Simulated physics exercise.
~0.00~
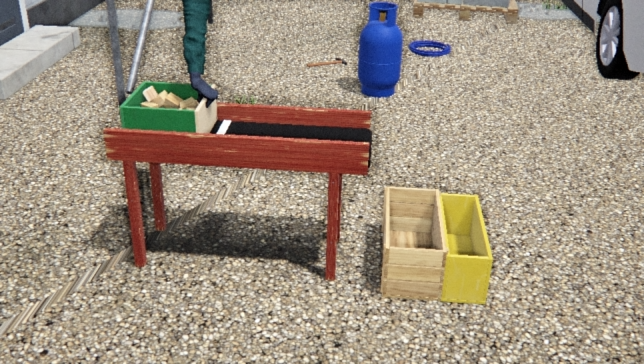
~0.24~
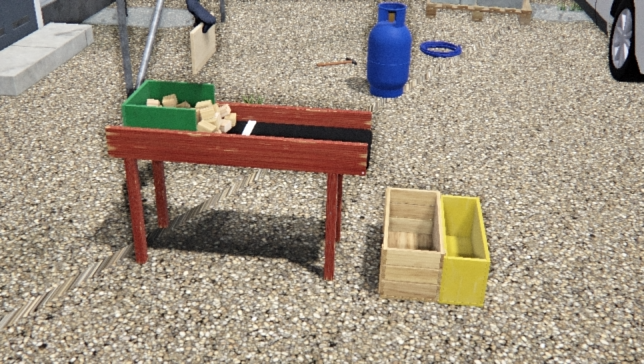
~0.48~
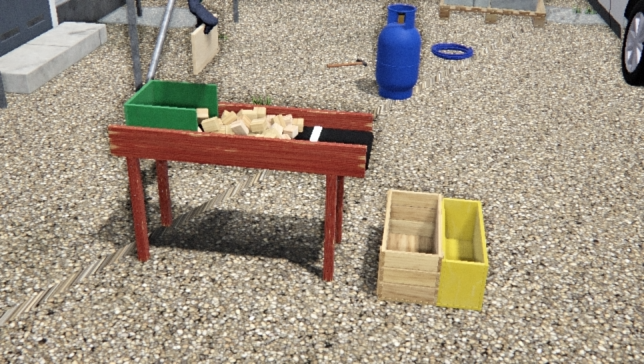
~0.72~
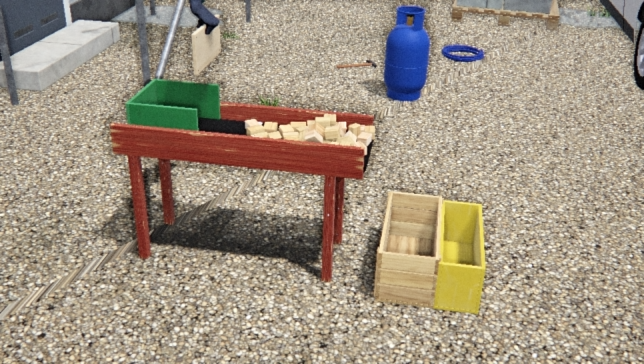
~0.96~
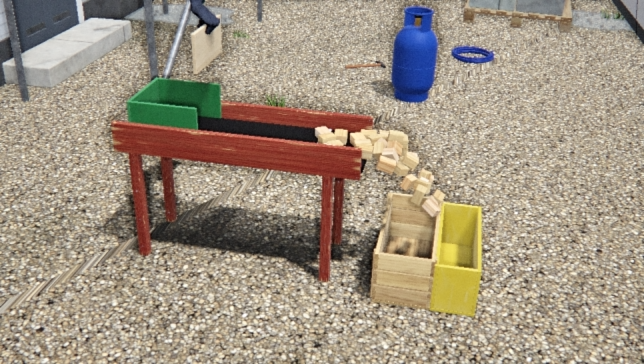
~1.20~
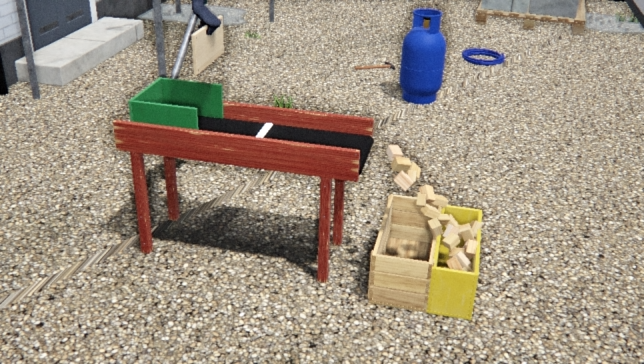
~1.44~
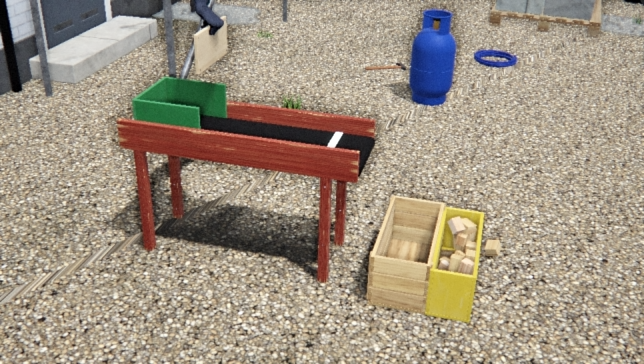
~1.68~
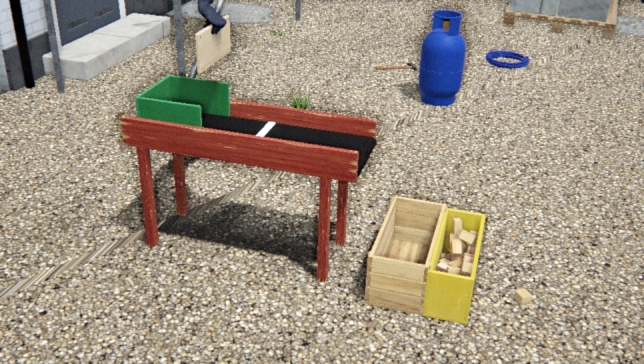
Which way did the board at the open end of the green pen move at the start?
It moved up, lifted clear of the belt by the arm, and it stayed raised while the wooden blocks travelled out.
